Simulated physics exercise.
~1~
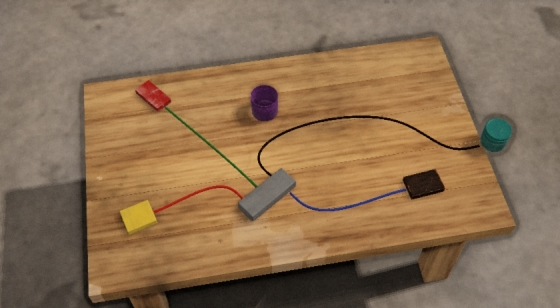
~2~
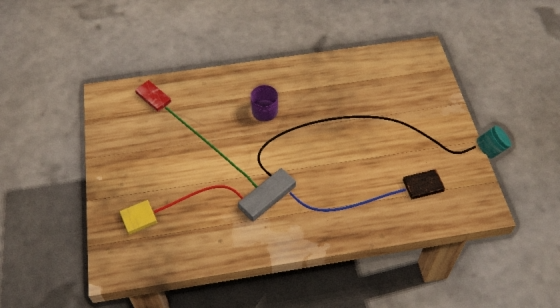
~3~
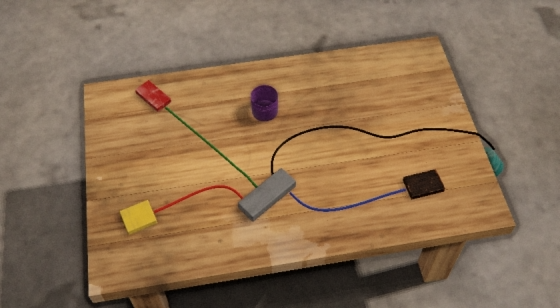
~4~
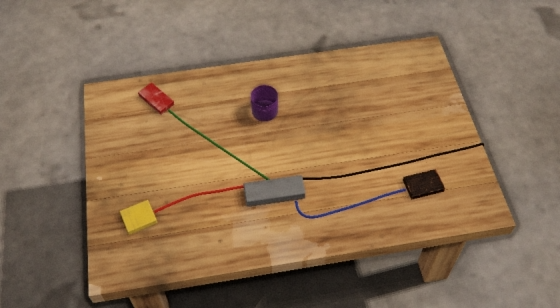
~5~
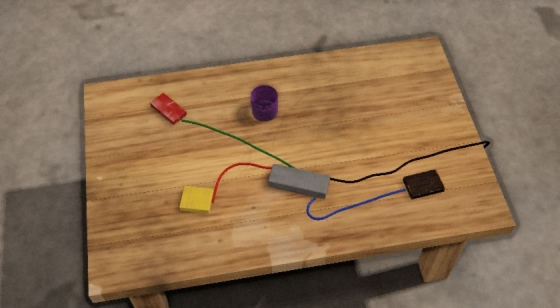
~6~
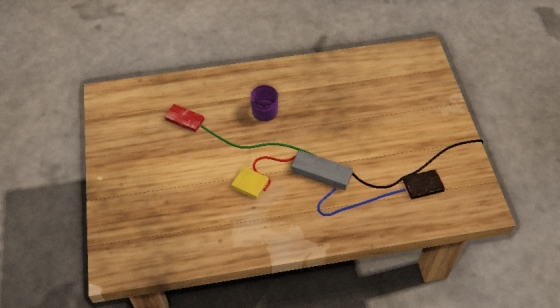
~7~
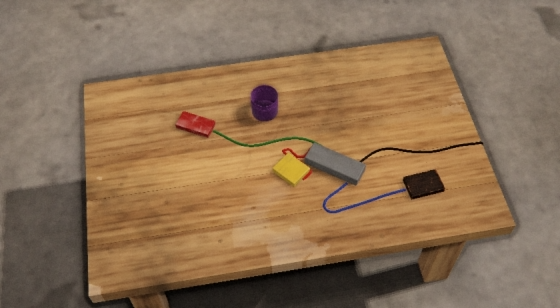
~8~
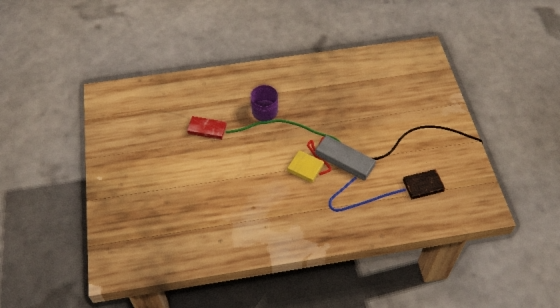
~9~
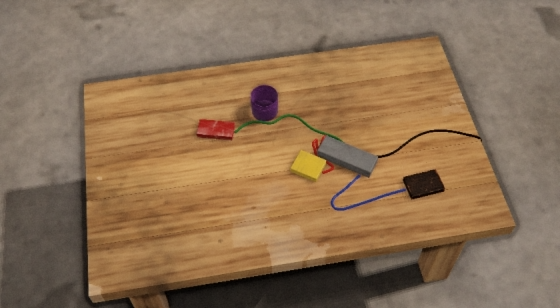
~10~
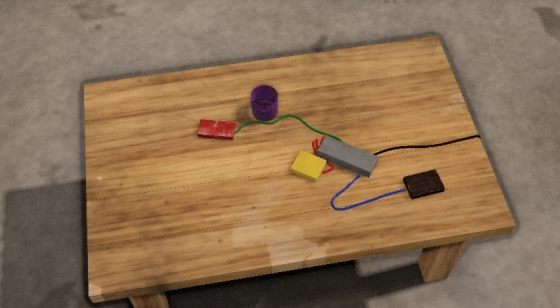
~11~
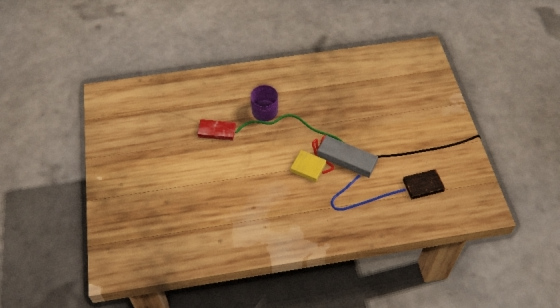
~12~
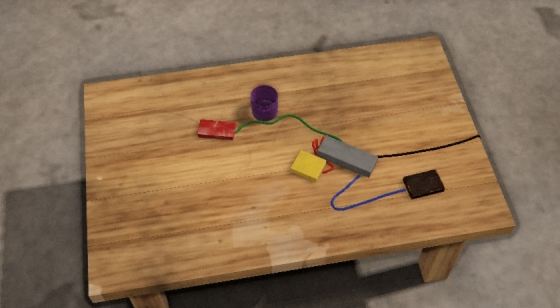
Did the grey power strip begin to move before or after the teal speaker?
The grey power strip began to move after the teal speaker, which was already tipping off the right edge while the strip still lay in its place.
